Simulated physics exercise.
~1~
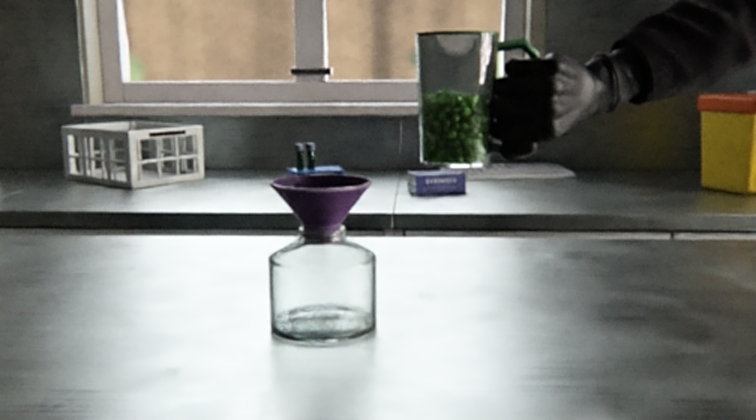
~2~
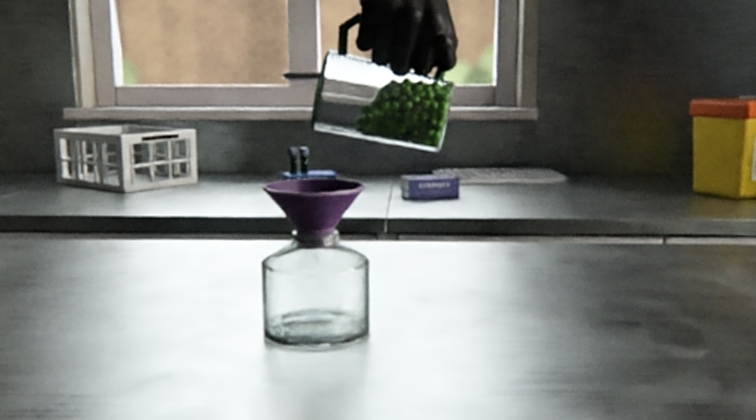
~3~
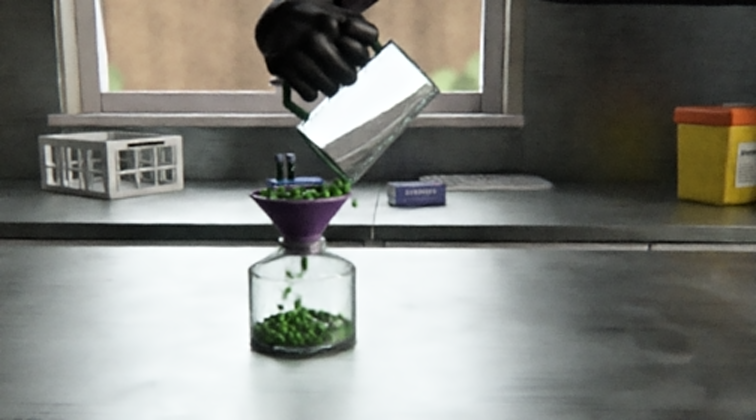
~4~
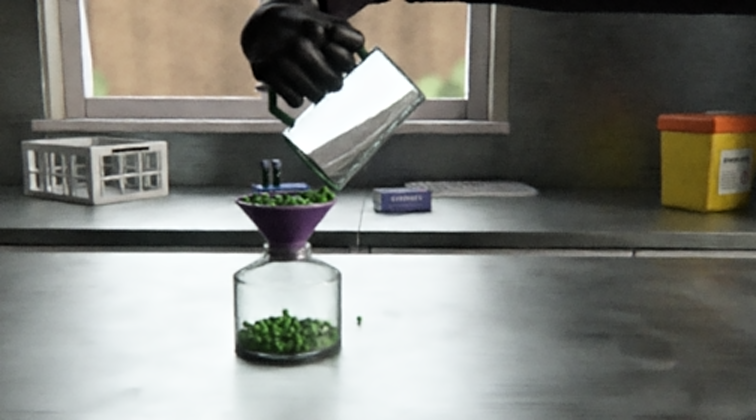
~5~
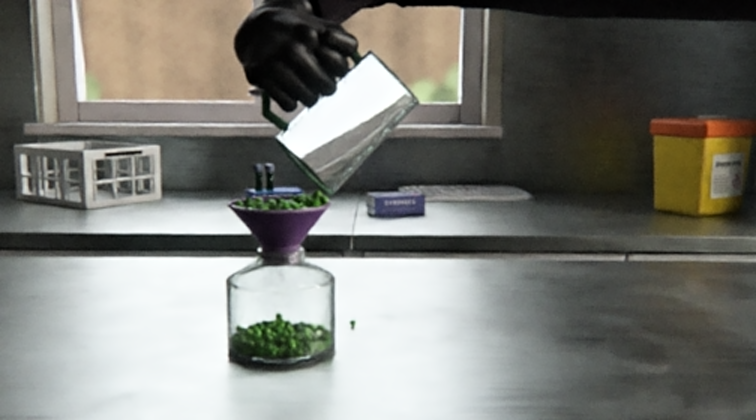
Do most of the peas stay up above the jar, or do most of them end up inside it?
Most of the peas stay above the jar, with a heap left sitting in the funnel. Only a part of them reaches the jar, and hardly any spill outside.
To begin with, a dark hand holds a clear measuring cup of green peas upright, to the right of a glass jar with a purple funnel in its neck. The hand carries the cup left and tips it on its side above the funnel, the peas sliding toward its lower end. Tilted further, the cup pours, and peas fill the funnel while some drop through into the jar. Then the flow stops, with peas heaped in the funnel's mouth and a low pile in the jar. The hand still holds the tipped cup, and a stray pea shows beside the jar.
